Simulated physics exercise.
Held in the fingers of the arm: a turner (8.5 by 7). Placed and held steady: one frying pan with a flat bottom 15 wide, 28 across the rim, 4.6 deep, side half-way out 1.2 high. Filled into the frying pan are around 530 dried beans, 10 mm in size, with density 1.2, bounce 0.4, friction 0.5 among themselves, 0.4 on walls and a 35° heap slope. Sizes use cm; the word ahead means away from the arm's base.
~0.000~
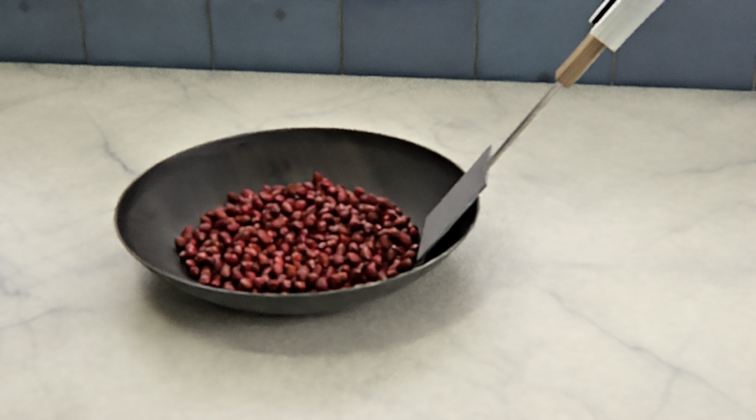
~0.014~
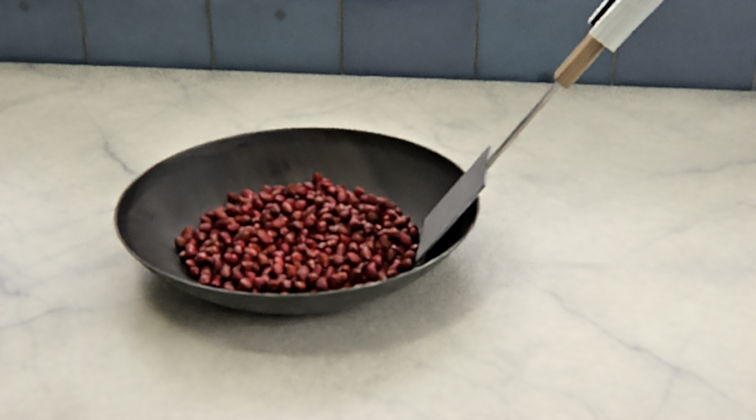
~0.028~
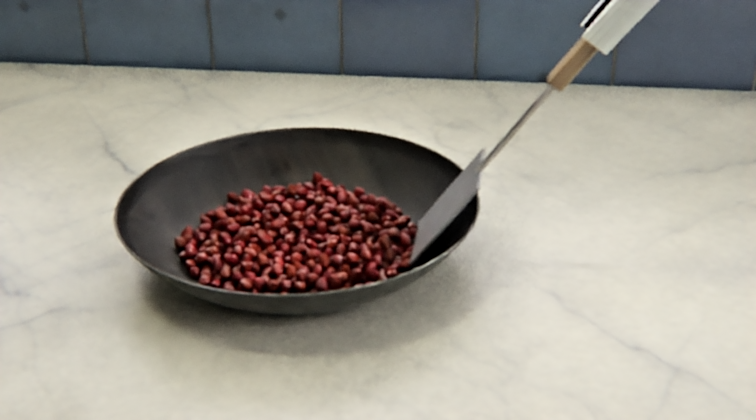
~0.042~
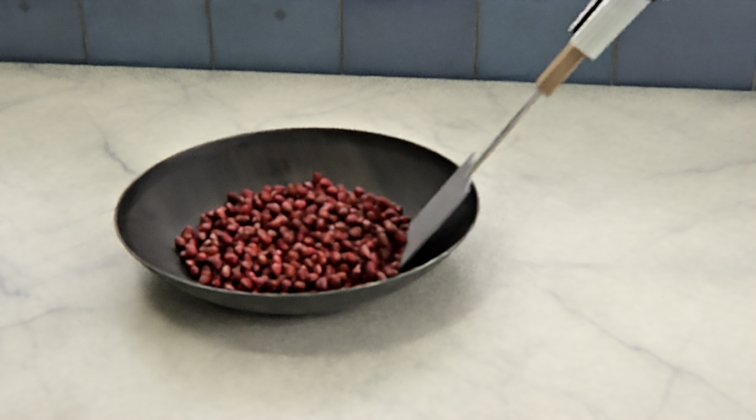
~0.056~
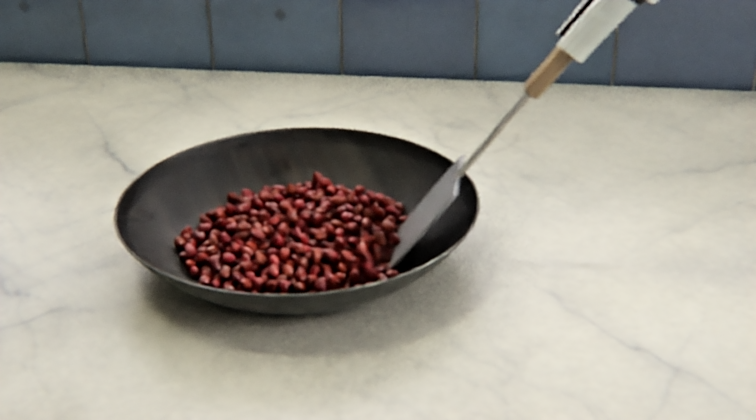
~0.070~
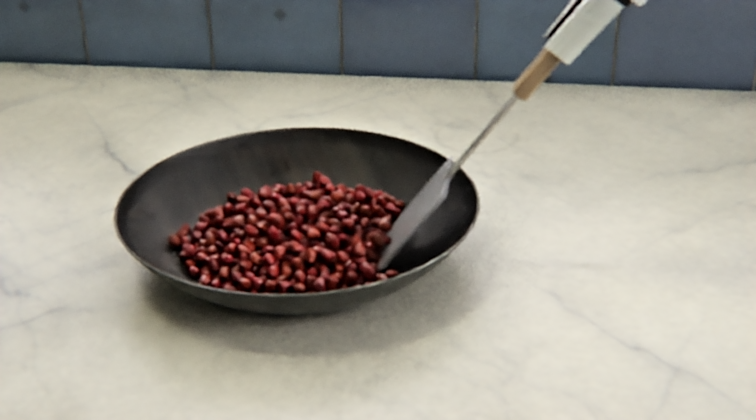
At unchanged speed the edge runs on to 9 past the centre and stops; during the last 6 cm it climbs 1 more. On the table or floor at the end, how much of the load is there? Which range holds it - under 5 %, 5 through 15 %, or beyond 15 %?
The range 5 through 15 % holds it.
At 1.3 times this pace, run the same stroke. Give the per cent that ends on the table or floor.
Estimate: Approx. 15 %.
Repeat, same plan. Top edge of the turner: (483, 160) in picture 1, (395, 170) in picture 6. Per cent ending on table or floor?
Roughly 25 %.
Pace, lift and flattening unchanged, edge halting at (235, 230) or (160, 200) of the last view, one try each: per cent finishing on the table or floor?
Around 0 per cent for the first try and 30 per cent for the second.
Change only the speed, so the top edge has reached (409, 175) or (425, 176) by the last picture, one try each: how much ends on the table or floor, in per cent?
Estimates: About 25 %, about 20 %.
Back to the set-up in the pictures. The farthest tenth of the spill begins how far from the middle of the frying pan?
I'd put it at about 20 centimetres.
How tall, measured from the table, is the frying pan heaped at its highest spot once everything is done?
6.0 cm.
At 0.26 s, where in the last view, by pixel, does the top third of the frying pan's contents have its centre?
Roughly pixel (190, 209).
After 0.17 s, sloping 54°, highest piece 3 above the table; 530 in the frying pan.
After 0.26 s, sloping 54°, highest piece 5 above the table; 530 in the frying pan.
After 0.51 s, sloping 54°, highest piece 6 above the table; 488 in the frying pan, 42 on the table or floor.
After 1.56 s, sloping 54°, highest piece 6 above the table; 487 in the frying pan, 43 on the table or floor.
In the end, 487 in the frying pan, 43 on the table or floor. That is 8 % on the table or floor.
